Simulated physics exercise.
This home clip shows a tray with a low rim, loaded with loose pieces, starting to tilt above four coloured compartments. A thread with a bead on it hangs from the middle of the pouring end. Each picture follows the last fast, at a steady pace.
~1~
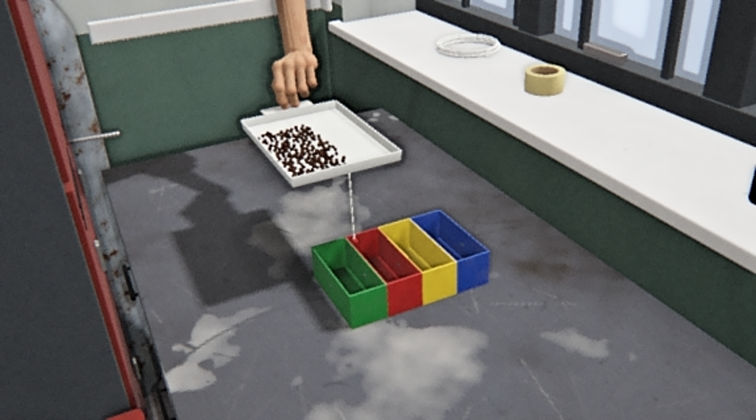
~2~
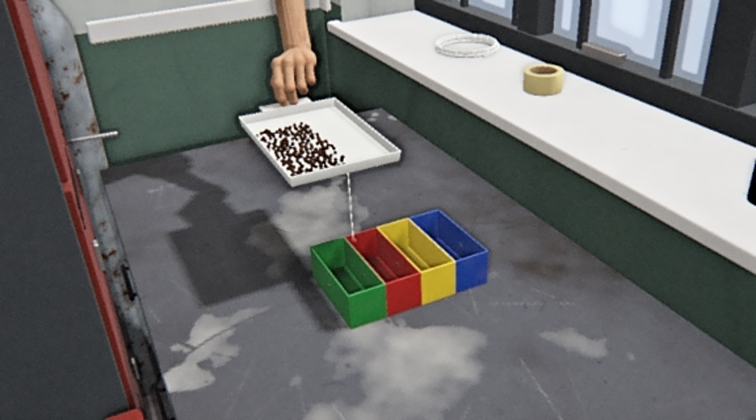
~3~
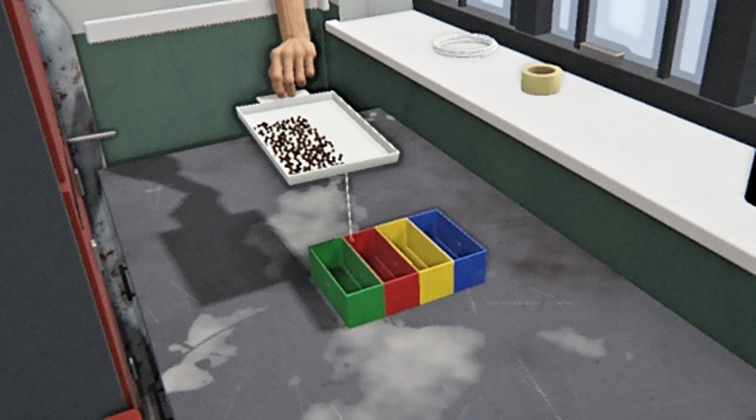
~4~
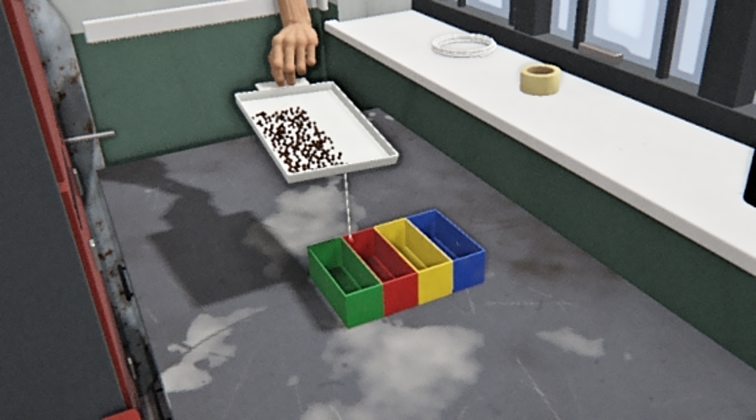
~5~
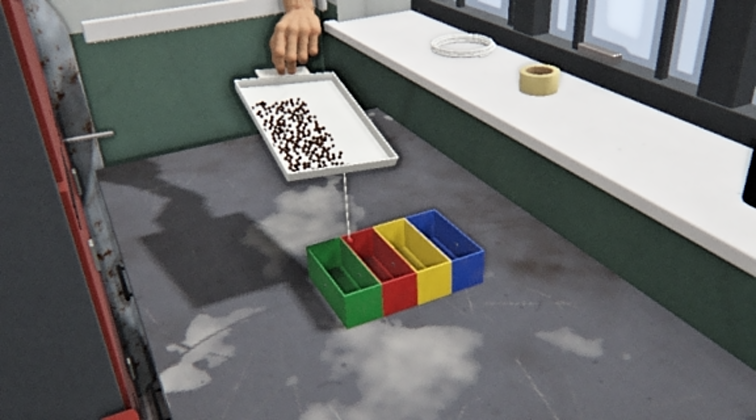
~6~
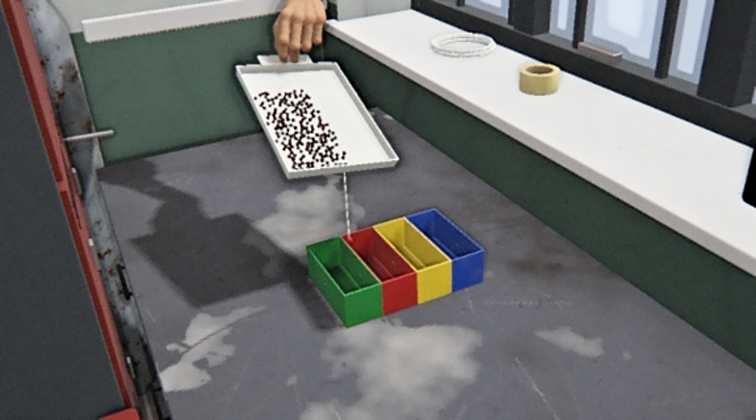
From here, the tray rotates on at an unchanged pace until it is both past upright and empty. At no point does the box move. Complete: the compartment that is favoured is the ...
... Yellow one.
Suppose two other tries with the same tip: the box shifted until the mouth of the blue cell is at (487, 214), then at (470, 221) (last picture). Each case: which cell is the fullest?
Going by the two tries in order: The cell in green, then the cell in red.
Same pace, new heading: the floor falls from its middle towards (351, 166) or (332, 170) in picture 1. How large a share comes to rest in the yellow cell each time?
Roughly 30 percent first and 0 percent second.
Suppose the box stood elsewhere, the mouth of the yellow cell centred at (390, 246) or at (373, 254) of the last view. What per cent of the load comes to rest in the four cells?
You'd get 100 per cent first and 90 per cent second.
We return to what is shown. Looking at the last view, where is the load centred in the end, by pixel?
Around (404, 275).
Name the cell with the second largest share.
Ranked number two: The red cell.
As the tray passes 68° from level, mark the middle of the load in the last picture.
I'd put it at about (368, 162).
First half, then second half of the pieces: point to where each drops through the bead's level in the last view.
It goes through near (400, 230) first, then near (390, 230).
Shortly afterwards, tray tipped steeply; the bulk on the tray; a little in the yellow cell; only a few in the blue cell; only a few in the red cell; a little falling or outside the box.
Next, tray tipped past a quarter turn; near a third on the tray; near a quarter in the yellow cell; a little in the blue cell; only a few in the red cell; only a few in the green cell; near a third falling or outside the box.
Some moments later, tray tipped past a quarter turn; near half in the yellow cell; near a third in the red cell; a little in the green cell; a little in the blue cell; only a few falling or outside the box.
In the end, tray tipped past a quarter turn; near half in the yellow cell; near a third in the red cell; a little in the green cell; a little in the blue cell; only a few outside the box.
